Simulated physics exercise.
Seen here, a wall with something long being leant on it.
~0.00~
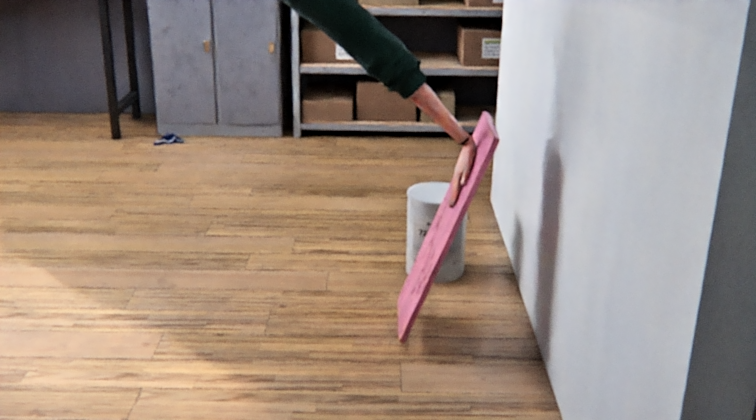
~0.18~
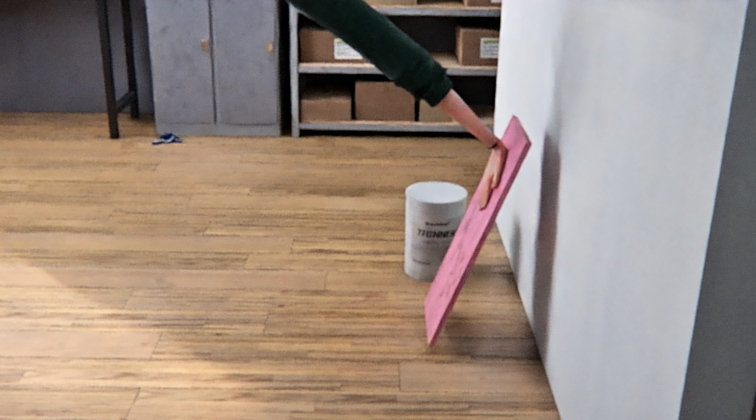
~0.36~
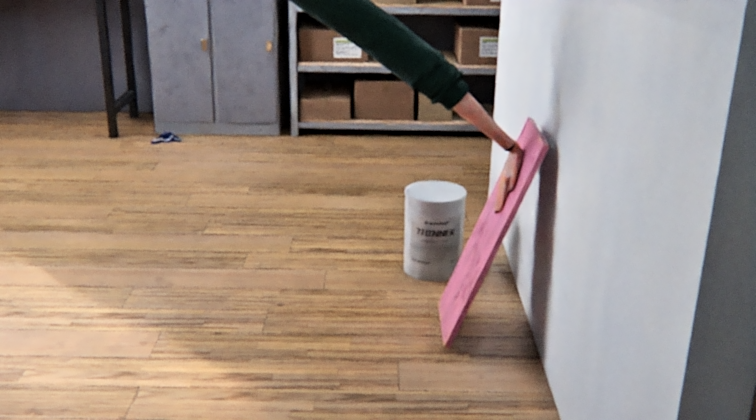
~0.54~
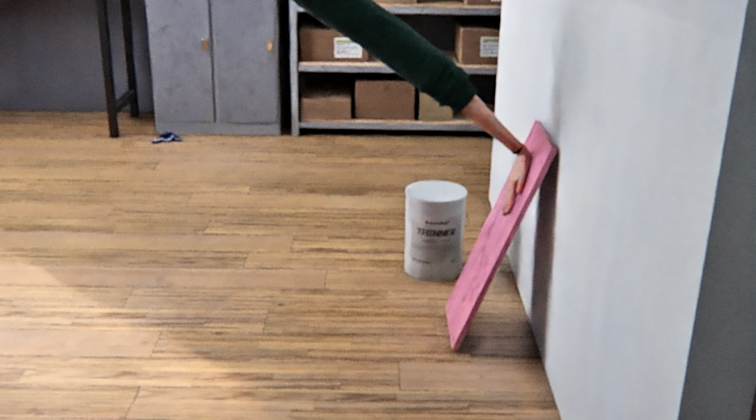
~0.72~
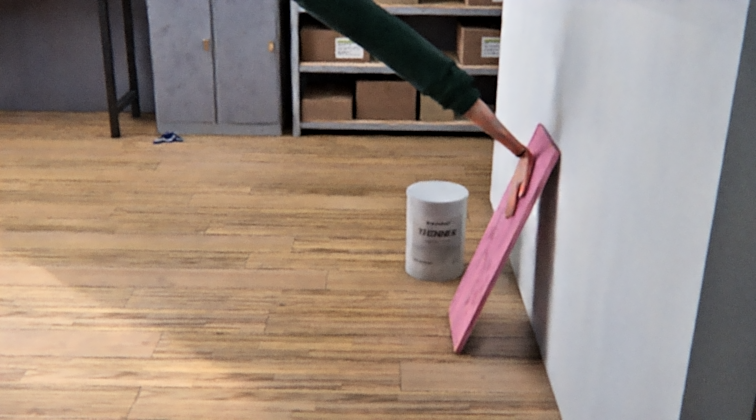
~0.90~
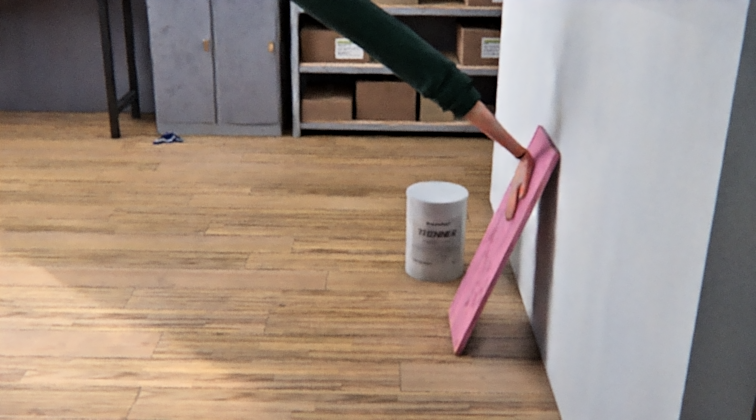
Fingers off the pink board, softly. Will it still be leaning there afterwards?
The board remains leaning.
By 1.30 s, all is still.
By 1.80 s, pink board resting near (499, 240).
When it is over (2.2 s), both as before. End places, in pixels of the last picture, pink board near (499, 240). The board stays up.
